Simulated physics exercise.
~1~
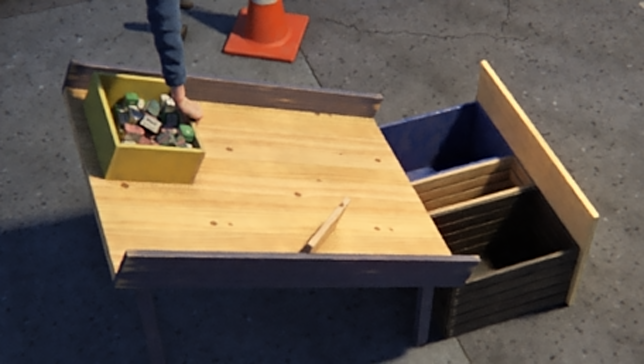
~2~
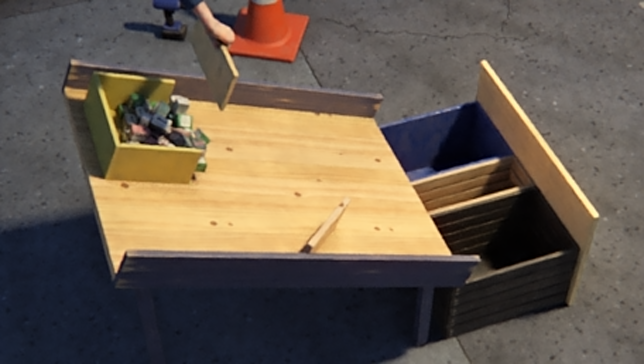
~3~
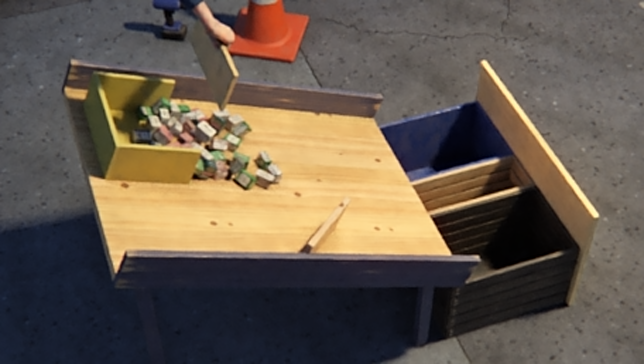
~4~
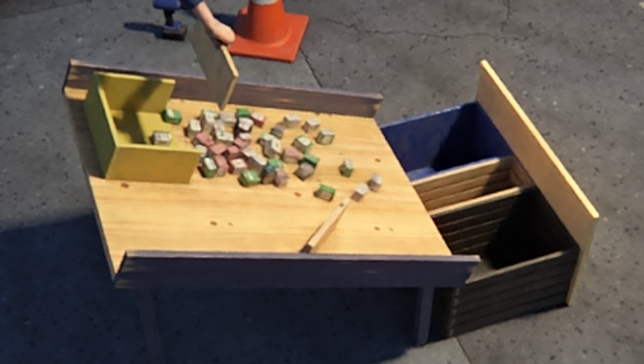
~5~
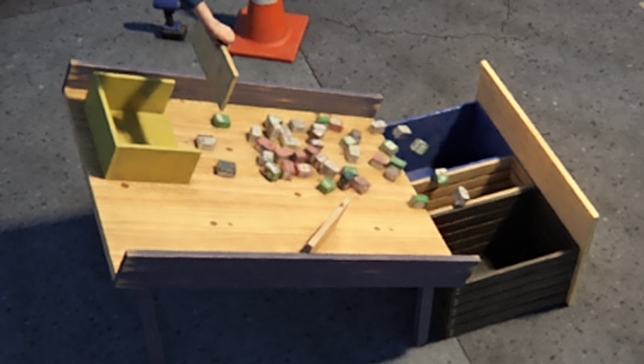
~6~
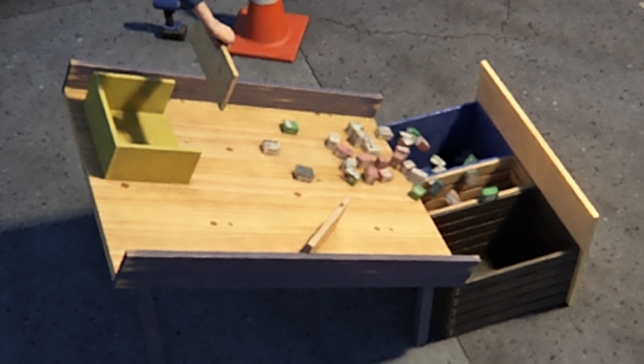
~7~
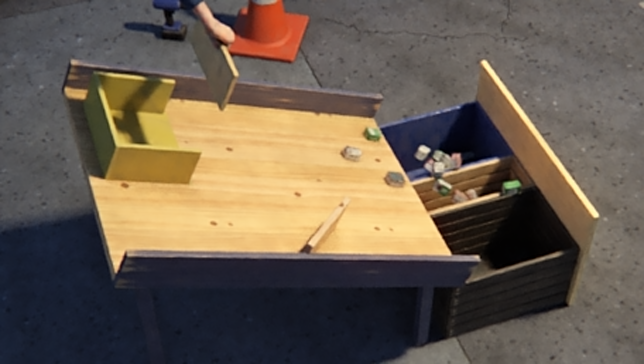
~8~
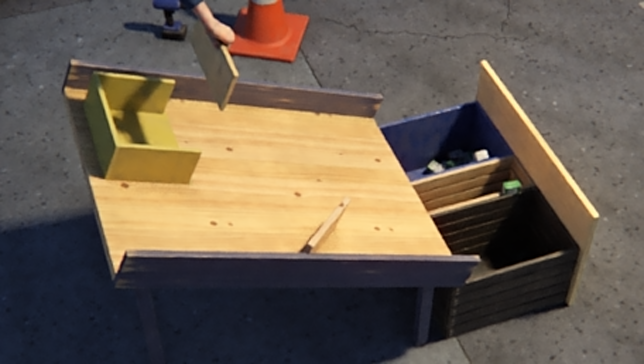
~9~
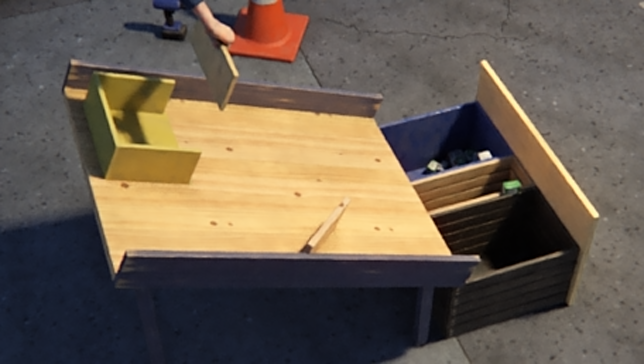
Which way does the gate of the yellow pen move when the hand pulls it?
The gate moves up, away from the pen, and the hand then holds it there above the table.
